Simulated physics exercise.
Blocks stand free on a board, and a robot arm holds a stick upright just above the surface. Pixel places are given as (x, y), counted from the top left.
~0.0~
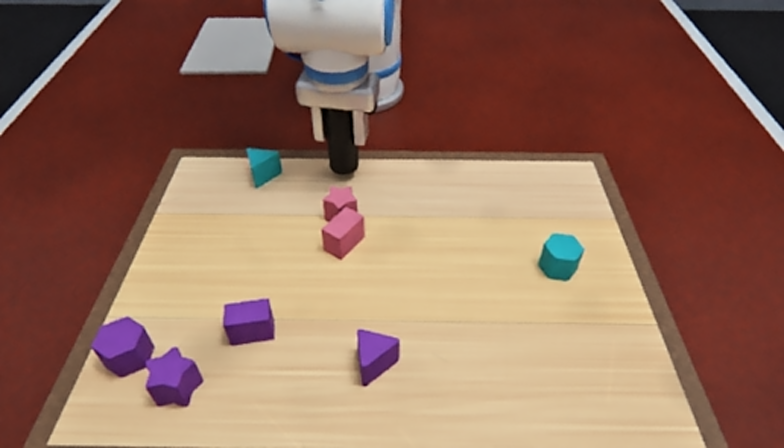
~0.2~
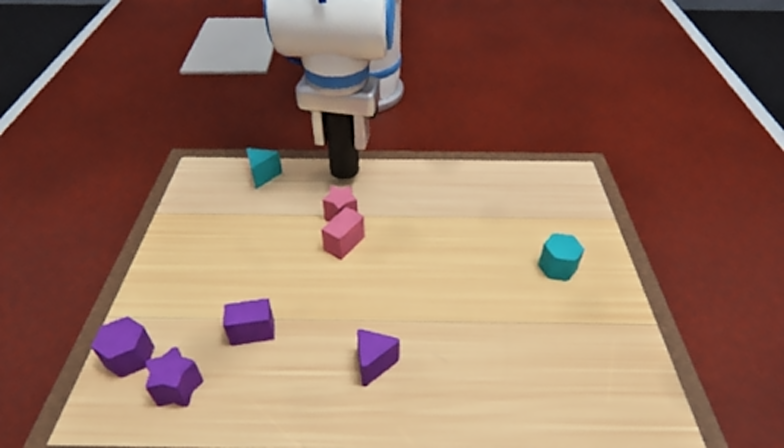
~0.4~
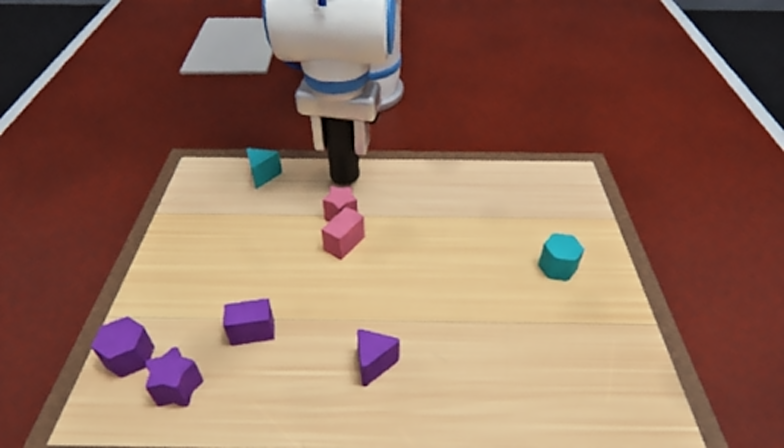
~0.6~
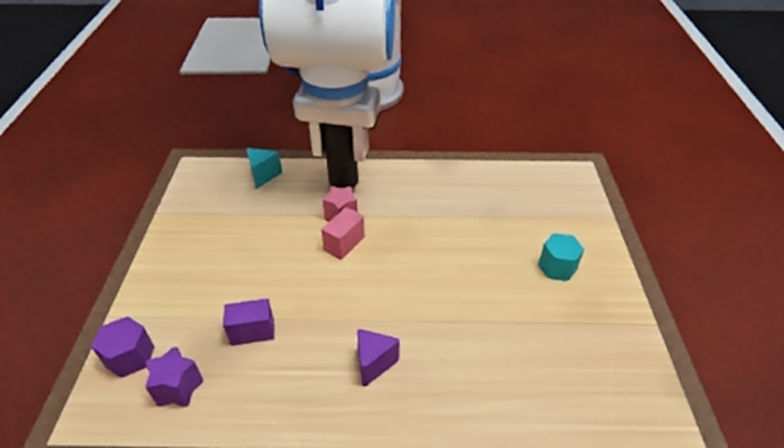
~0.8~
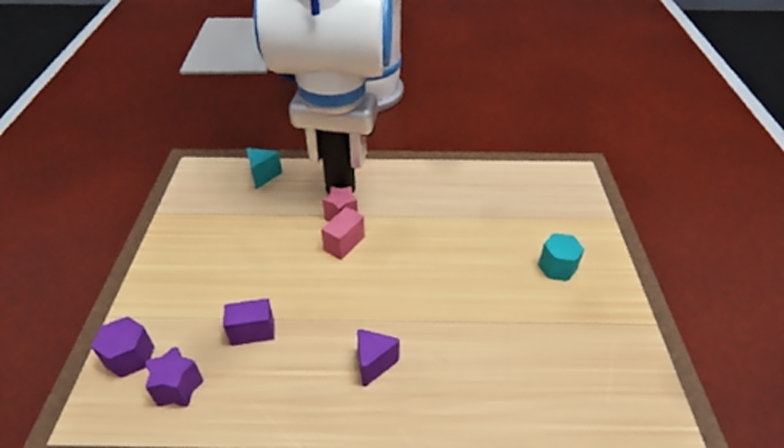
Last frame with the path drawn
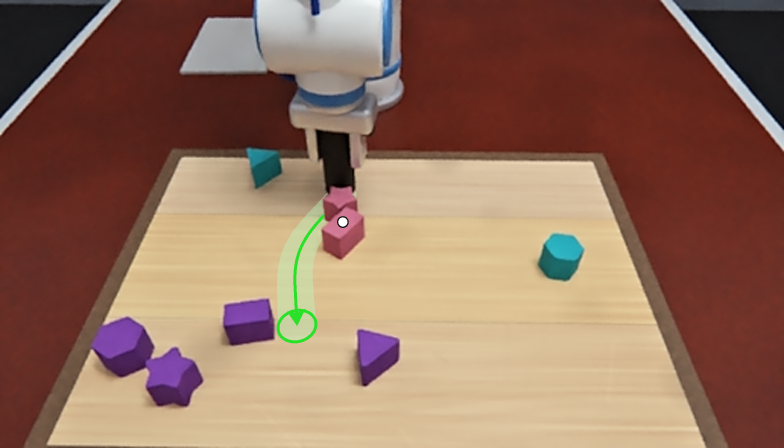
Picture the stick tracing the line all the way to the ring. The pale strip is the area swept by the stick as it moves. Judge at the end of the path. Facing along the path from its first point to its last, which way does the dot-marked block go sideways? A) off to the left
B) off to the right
Answer: A.
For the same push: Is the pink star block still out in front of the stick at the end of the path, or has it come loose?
It is no longer ahead.
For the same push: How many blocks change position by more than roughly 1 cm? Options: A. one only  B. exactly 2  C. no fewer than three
B: Exactly 2.
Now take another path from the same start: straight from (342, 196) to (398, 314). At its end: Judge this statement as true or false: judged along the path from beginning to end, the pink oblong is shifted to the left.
That statement is not accurate.
Drawn move, from (342, 196) through (311, 230) and (295, 274) to (297, 326); the dot is on the pink oblong.
What follows on the original path. One third of the way, stick (310, 223); pink star block (322, 227), turned 35° anticlockwise; pink oblong (350, 231), turned 15° anticlockwise.
Two thirds of the way, stick (293, 267); pink star block (323, 252), turned 95° anticlockwise; pink oblong (351, 232), turned 25° anticlockwise.
At the end, stick (295, 318); purple oblong still; pink star block (324, 254), turned 110° anticlockwise; pink oblong (351, 232), turned 25° anticlockwise.
